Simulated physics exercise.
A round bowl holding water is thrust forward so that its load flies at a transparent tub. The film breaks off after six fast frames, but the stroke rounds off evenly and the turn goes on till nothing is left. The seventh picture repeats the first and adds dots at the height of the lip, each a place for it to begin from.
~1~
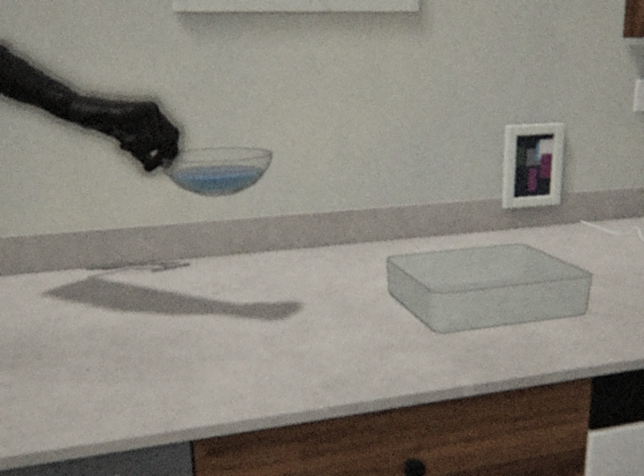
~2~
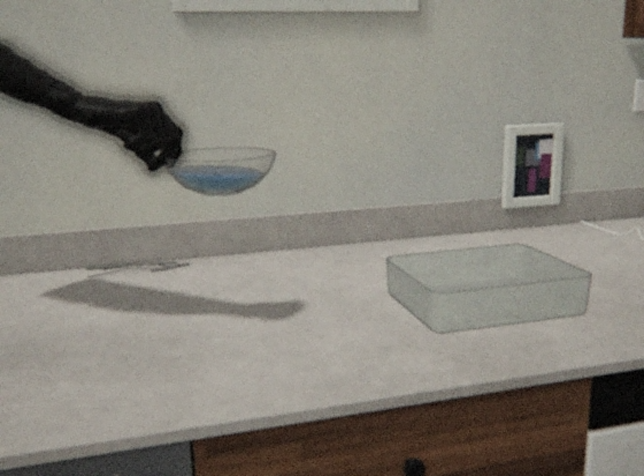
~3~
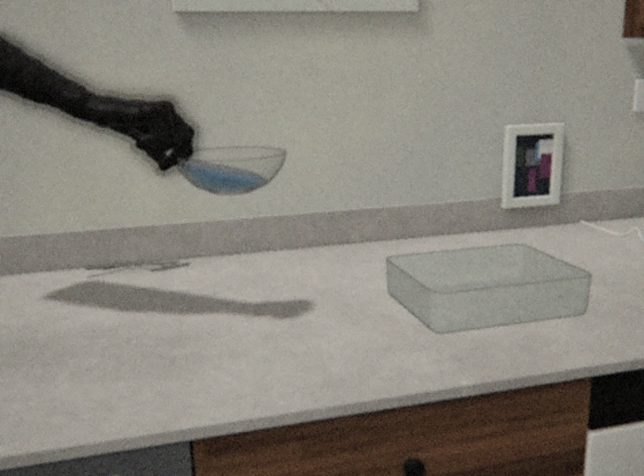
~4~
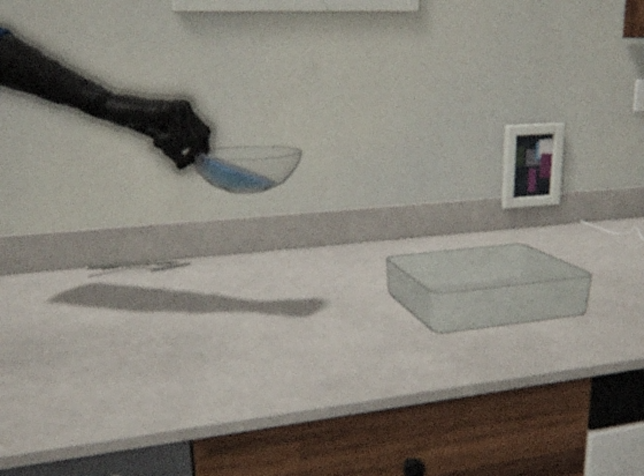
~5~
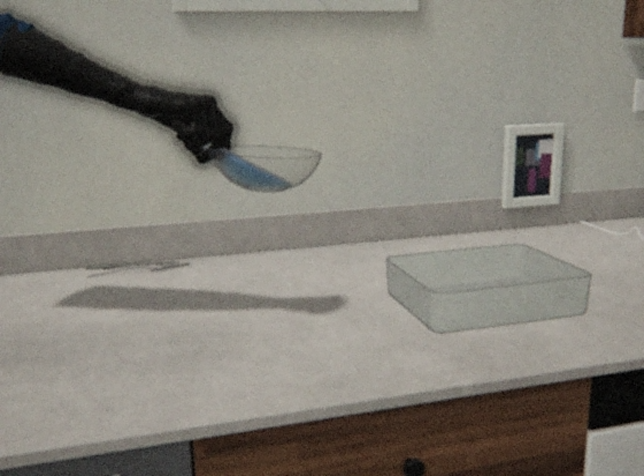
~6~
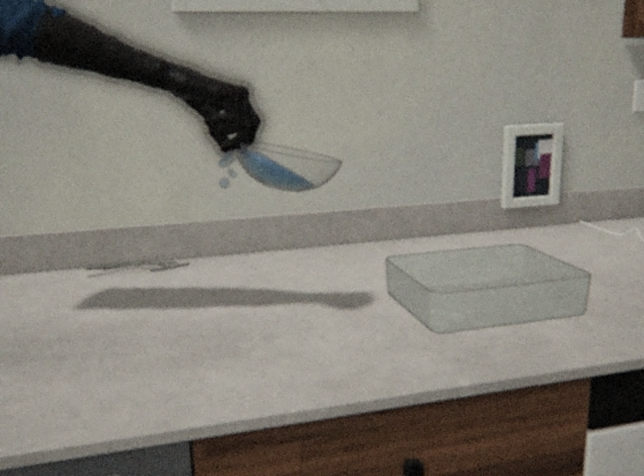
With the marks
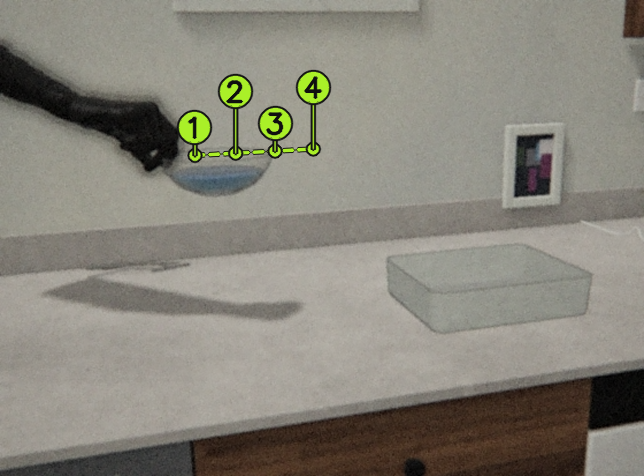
A dark hand moves a clear bowl rightward, tilting it as blue water slops over its left rim.
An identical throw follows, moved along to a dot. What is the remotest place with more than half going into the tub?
Spot 2 just does it.
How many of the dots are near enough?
Three of the four.
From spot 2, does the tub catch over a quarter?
Yes, it does.
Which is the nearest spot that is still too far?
Spot 1.
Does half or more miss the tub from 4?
No, that is safe.
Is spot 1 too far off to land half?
Yes, it does.
In lime, 1 at (194, 155); 2 at (235, 153); 3 at (275, 151); 4 at (313, 149).
Choosing 1, about 35 % lands in the tub, 58 % falls short and 8 % goes beside or beyond.
Choosing 2, about 67 % lands in the tub, 20 % falls short and 12 % goes beside or beyond.
Choosing 3, about 72 % lands in the tub, 11 % falls short and 17 % goes beside or beyond.
Choosing 4, about 73 % lands in the tub, 11 % falls short and 16 % goes beside or beyond.
